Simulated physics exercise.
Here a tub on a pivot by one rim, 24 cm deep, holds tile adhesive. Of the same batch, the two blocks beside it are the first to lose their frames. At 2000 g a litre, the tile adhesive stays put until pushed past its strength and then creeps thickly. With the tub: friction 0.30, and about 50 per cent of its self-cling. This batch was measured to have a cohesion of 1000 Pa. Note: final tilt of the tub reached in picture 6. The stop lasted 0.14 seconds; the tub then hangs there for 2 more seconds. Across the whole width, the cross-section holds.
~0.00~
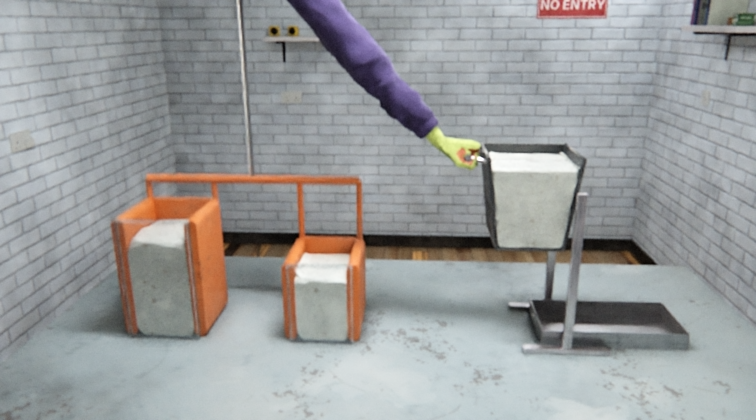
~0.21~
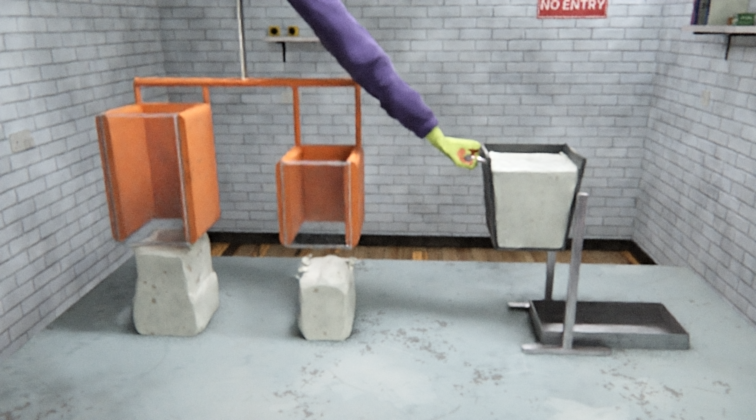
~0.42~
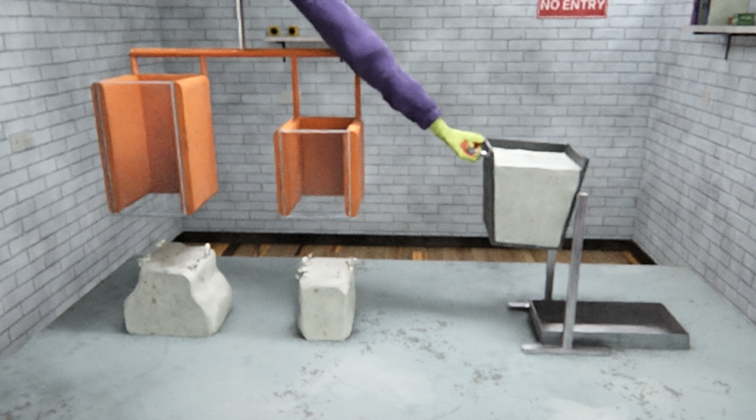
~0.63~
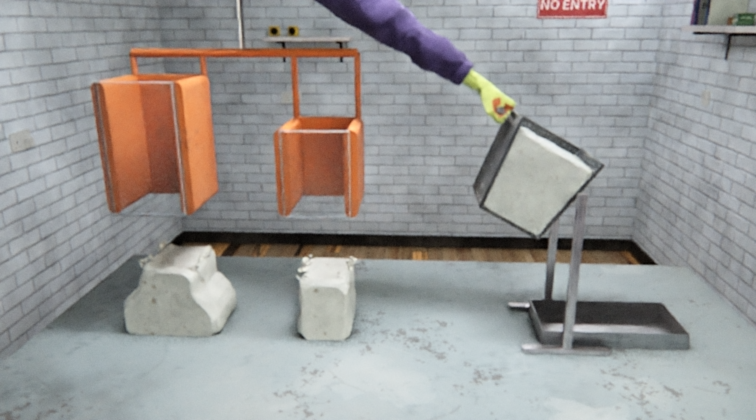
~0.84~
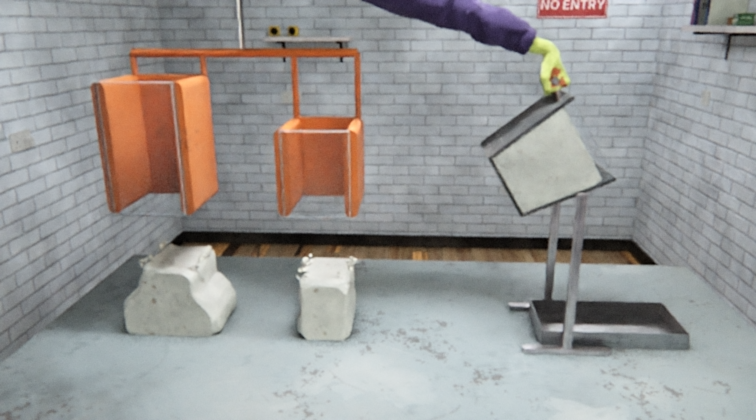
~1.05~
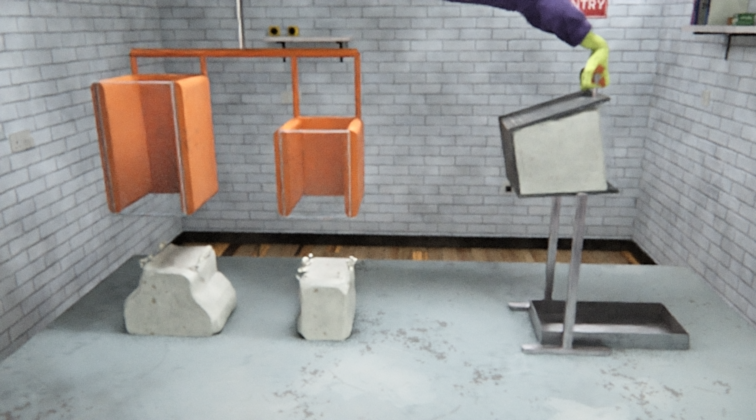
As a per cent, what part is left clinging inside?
Near 100 %.
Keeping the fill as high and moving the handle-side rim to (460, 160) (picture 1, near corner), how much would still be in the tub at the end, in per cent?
Roughly 70 %.
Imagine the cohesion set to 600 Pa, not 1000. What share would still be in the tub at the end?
I'd expect about 80 percent.
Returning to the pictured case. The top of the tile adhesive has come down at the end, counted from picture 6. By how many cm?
0 cm.
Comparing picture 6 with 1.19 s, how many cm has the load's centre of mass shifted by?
Distance: About 0 cm.
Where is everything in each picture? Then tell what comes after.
Handle-side rim at (491, 159), tilt 0 degrees; highest point of the tile adhesive at (562, 170); test blocks 30 cm, 19 cm high (left to right), in the first frame.
Handle-side rim at (491, 159), tilt 0 degrees; highest point of the tile adhesive at (562, 170); test blocks 27 cm, 19 cm high (left to right), in the second frame.
Handle-side rim at (495, 153), tilt 4 degrees; highest point of the tile adhesive at (502, 164); test blocks 22 cm, 19 cm high (left to right), in the third frame.
Handle-side rim at (524, 120), tilt 29 degrees; highest point of the tile adhesive at (524, 134); test blocks 22 cm, 19 cm high (left to right), in the fourth frame.
Handle-side rim at (574, 100), tilt 59 degrees; highest point of the tile adhesive at (564, 111); test blocks 22 cm, 19 cm high (left to right), in the fifth frame.
Handle-side rim at (610, 101), tilt 79 degrees; highest point of the tile adhesive at (598, 111); test blocks 22 cm, 19 cm high (left to right), in the sixth frame.
By 1.19 s, the tub is at 79 degrees and holds 100 %.
By 1.36 s, the tub is at 79 degrees and holds 100 %.
By 1.53 s, the tub is at 79 degrees and holds 100 %.
By 1.70 s, the tub is at 79 degrees and holds 100 %.
By 3.05 s, at the end, the tub is at 79 degrees and holds 100 %.
